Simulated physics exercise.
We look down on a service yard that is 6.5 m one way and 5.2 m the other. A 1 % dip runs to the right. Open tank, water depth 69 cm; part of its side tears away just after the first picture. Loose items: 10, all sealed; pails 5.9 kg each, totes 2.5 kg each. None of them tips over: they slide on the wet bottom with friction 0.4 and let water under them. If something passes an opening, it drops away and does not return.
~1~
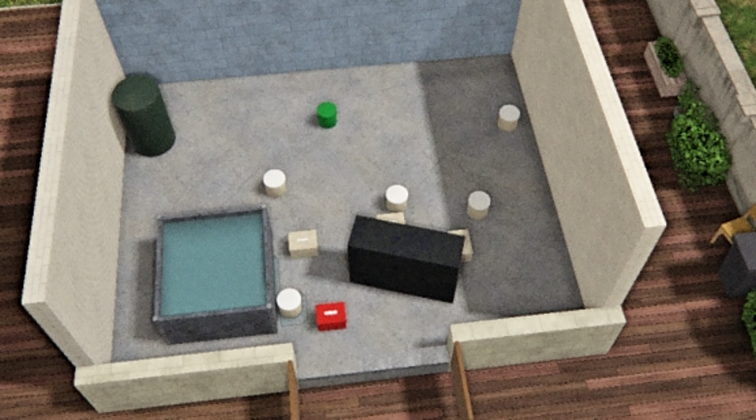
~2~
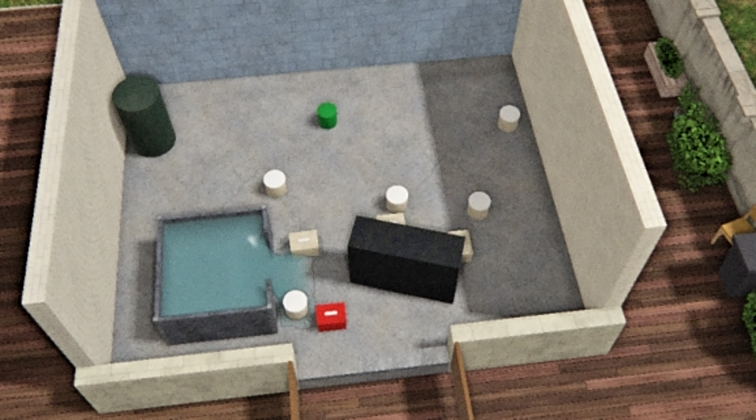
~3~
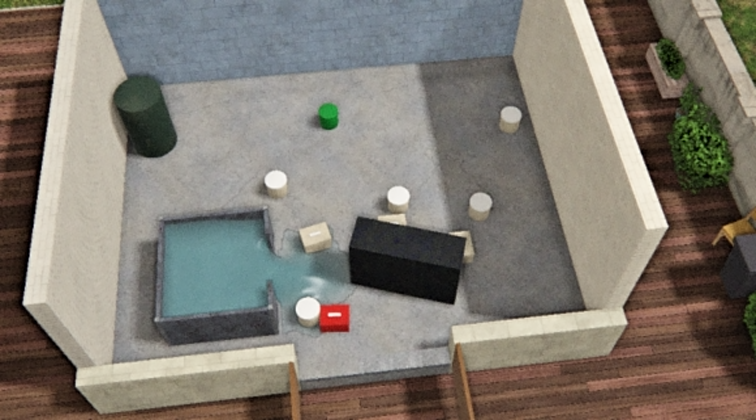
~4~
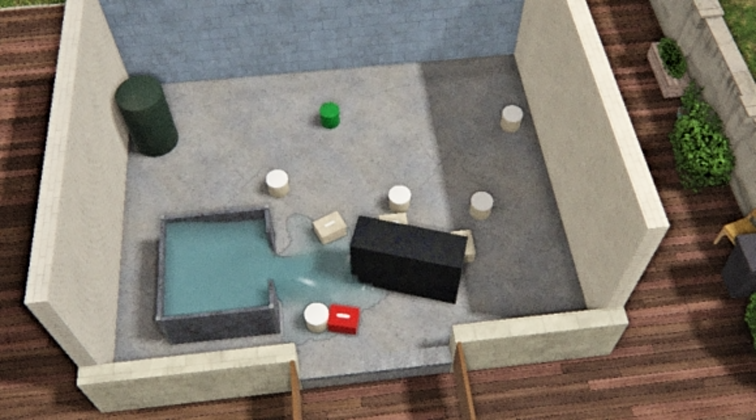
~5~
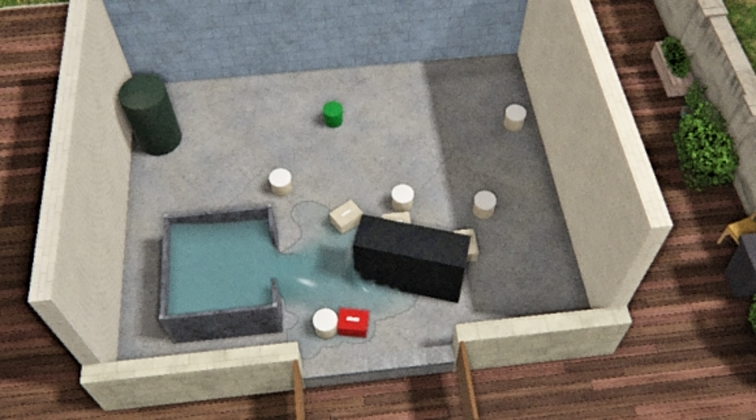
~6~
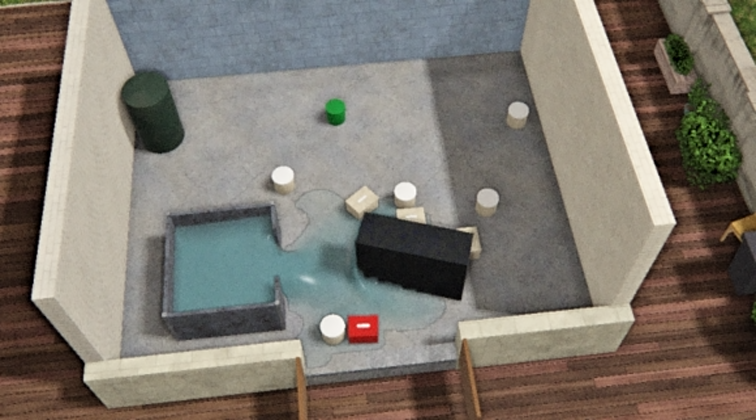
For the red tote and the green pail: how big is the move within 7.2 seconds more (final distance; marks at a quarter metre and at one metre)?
The red tote goes a long way, the green pail hardly moves.
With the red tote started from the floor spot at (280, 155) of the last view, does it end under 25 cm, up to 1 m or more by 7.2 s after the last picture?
Observed: Object is barely disturbed.
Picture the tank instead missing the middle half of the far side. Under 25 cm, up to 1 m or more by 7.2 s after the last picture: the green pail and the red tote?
Here's how it goes: The green pail winds up well off, and the red tote scarcely moves.
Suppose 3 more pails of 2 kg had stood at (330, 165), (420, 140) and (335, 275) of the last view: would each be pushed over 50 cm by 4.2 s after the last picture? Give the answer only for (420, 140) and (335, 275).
As asked, in order: Clear of the mark; clear of the mark.
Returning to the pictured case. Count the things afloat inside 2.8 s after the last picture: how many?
At that time the total is 2.
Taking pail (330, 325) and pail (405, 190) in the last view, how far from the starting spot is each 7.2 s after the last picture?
100 cm and 140 cm, respectively.
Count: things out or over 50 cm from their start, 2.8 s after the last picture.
6 of them.
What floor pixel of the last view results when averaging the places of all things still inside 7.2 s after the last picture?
Close to pixel (439, 201).
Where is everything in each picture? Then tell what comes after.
The first picture shows the red tote at (331, 313), on the bottom; the green pail at (327, 110) rests on the ground; 2.2 m2 under water; 0 of 10 have shifted.
The second picture shows the red tote at (331, 314), on the bottom; the green pail at (327, 110) rests on the ground; water covers 2.7 m2; 1 of 10 have shifted.
The third picture shows the red tote at (334, 315), on the bottom, 3 cm from its start; the green pail at (328, 111), on the bottom; 3.3 m2 under water; 2 of 10 have shifted.
The fourth picture shows the red tote at (343, 316) rests on the ground, 14 cm from its start; the green pail at (329, 110), on the bottom; 4.0 m2 under water; 3 of 10 have shifted.
The fifth picture shows the red tote at (353, 319), on the bottom, 25 cm from its start; the green pail at (333, 109), on the bottom; water covers 4.6 m2; 3 of 10 have shifted.
The sixth picture shows the red tote at (363, 326), on the bottom, 41 cm from its start; the green pail at (335, 107), on the bottom; water covers 5.6 m2; 4 of 10 have shifted.
Then, 0.9 s after the last picture the red tote has gone out; the green pail is near (335, 107), 0.0 m from its start, aground; 1 of 10 are out; 1 afloat.
Then, 2.8 s after the last picture the red tote has gone out; the green pail is near (335, 107), 0.0 m from its start, aground; 1 of 10 are out; 2 afloat.
Then, 4.8 s after the last picture the red tote has gone out; the green pail is near (335, 107), 0.0 m from its start, aground; 1 of 10 are out; 4 afloat.
Then, 7.2 s after the last picture the red tote has gone out; the green pail is near (335, 107), 0.0 m from its start, aground; 1 of 10 are out; 3 afloat.
